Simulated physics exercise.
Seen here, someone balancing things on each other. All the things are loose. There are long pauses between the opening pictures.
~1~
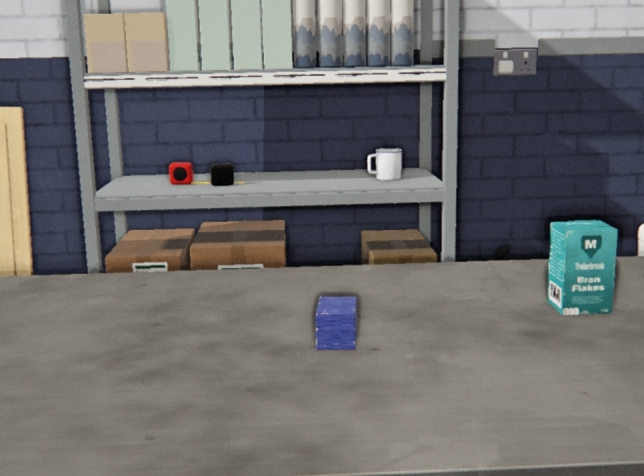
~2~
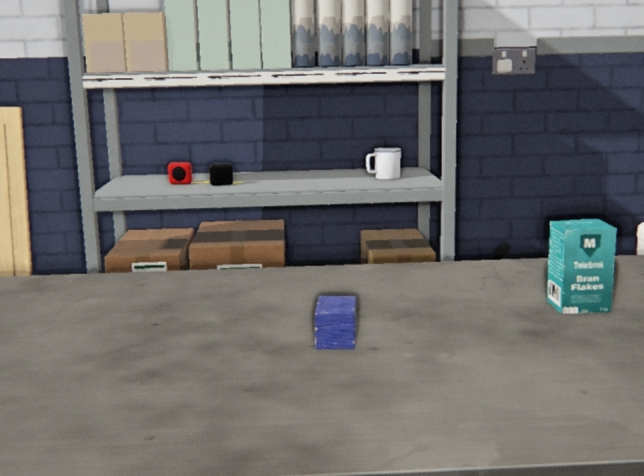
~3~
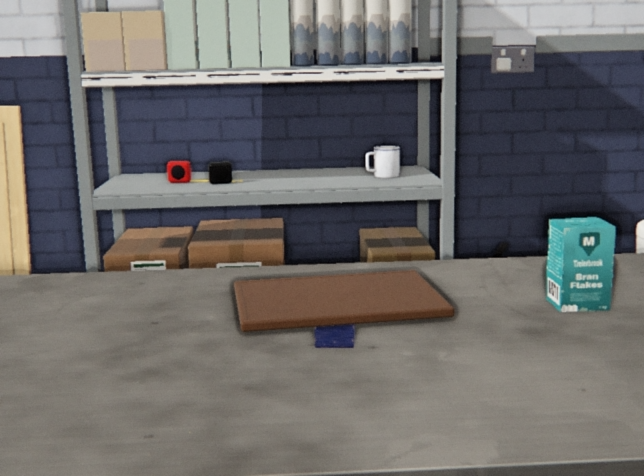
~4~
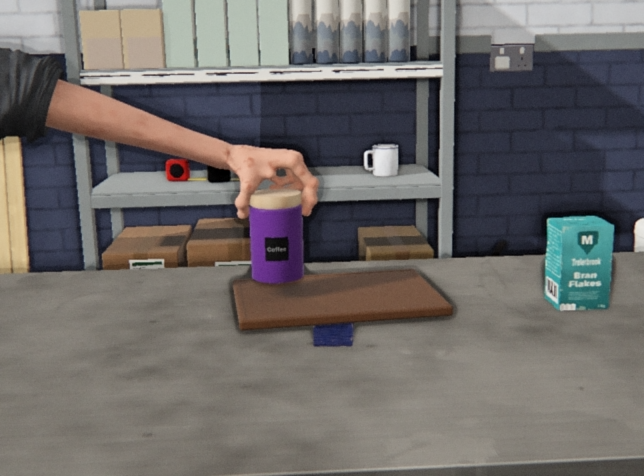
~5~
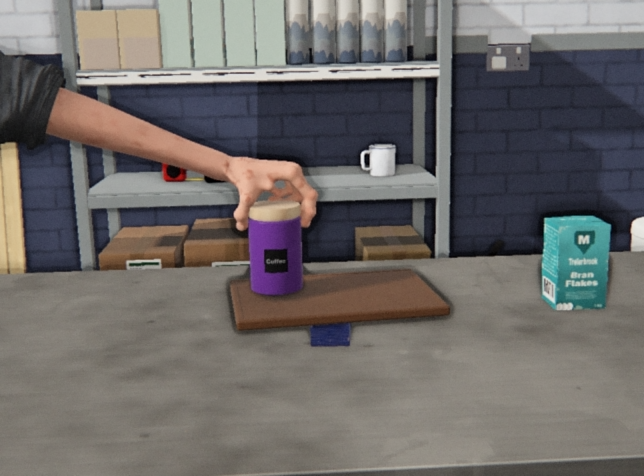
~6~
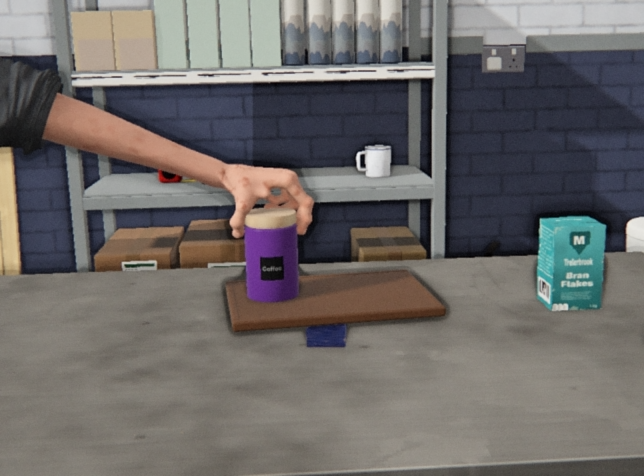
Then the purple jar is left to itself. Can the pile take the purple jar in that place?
As it turns out, it loses its balance.
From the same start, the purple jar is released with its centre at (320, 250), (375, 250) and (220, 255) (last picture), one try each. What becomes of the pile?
First, it keeps its balance; second, it gives way; third, it gives way.
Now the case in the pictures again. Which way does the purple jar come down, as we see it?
It goes to the left.
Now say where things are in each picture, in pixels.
The last thing is not in view yet, in the first frame.
The last thing is not in view yet; blue block (336, 322), in the second frame.
The last thing is not in view yet; turquoise carton (580, 264), in the third frame.
Coming down; purple jar (276, 235); brown tray (336, 297), in the fourth frame.
Coming down; purple jar (276, 247), in the fifth frame.
In place under the hand; purple jar (272, 254); turquoise carton (570, 263), in the sixth frame.
Then, 0.30 s later than the last frame, purple jar now fallen; brown tray tilted by 31°.
Then, 0.50 s later than the last frame, brown tray tilted by 29°.
Then, 1.30 s later than the last frame, brown tray tilted by 27°.
Then, 2.00 s later than the last frame, brown tray tilted by 3°.
When it is over, fallen, purple jar; the other 3 as before. End places, in pixels of the last picture, purple jar near (184, 310). The pile comes apart.
